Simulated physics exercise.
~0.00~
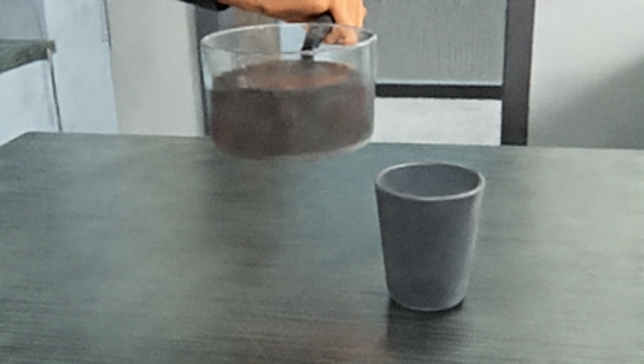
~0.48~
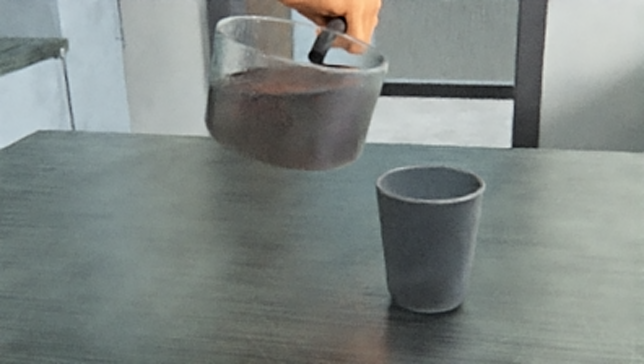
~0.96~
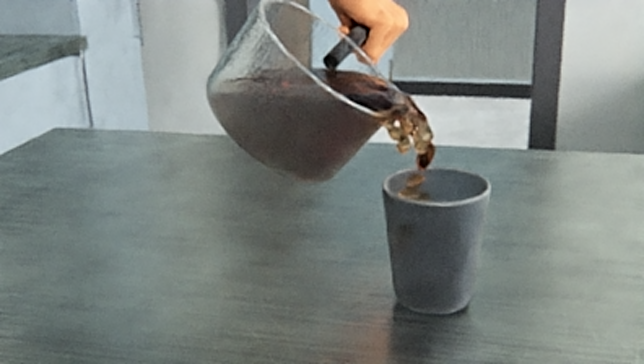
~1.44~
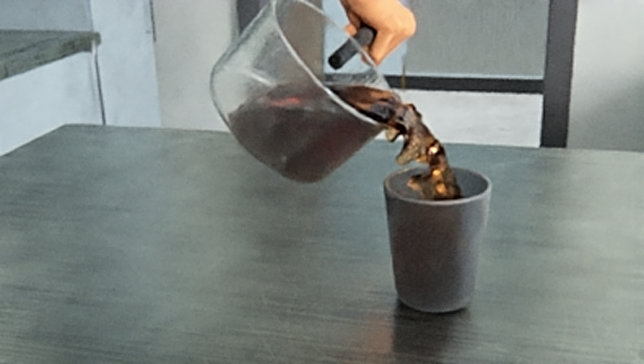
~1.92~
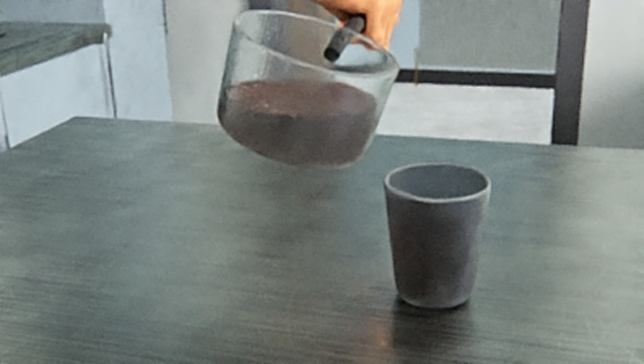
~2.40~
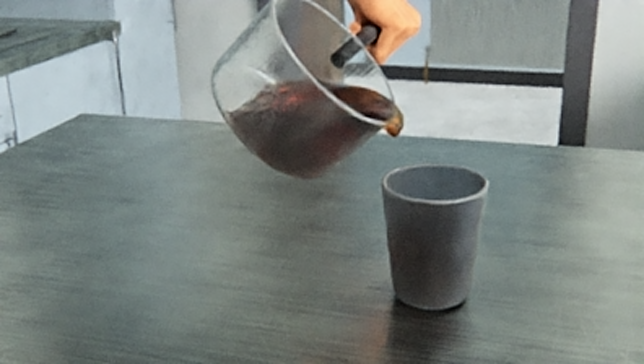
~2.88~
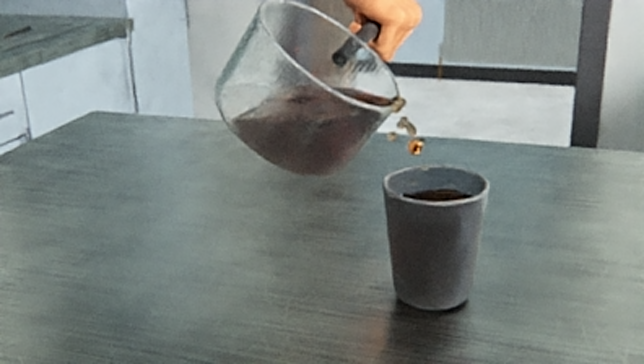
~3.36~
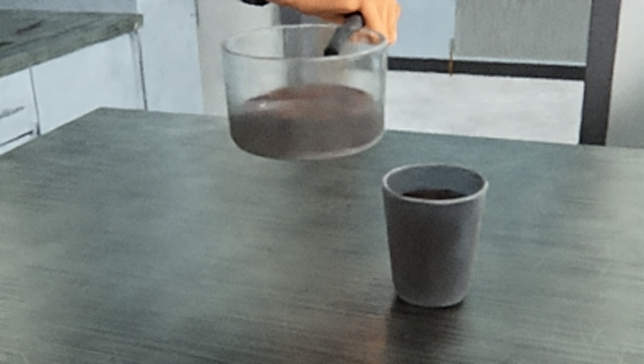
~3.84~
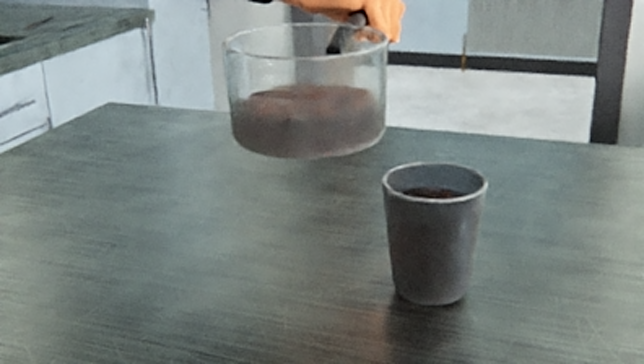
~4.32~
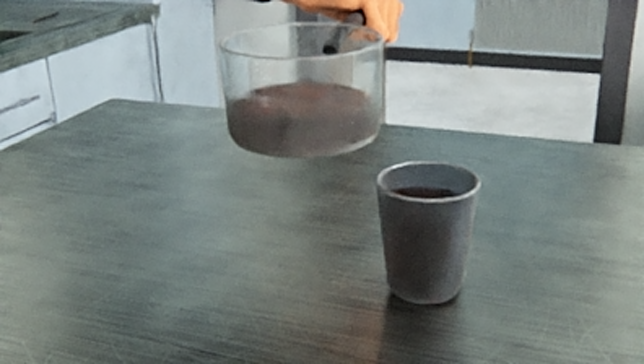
We see a hand holding a clear glass pot of dark liquid above and left of an empty grey tumbler on a dark table. It tips the pot to pour, eases back, tips again, then levels it, leaving the tumbler mostly full and some liquid in the pot.
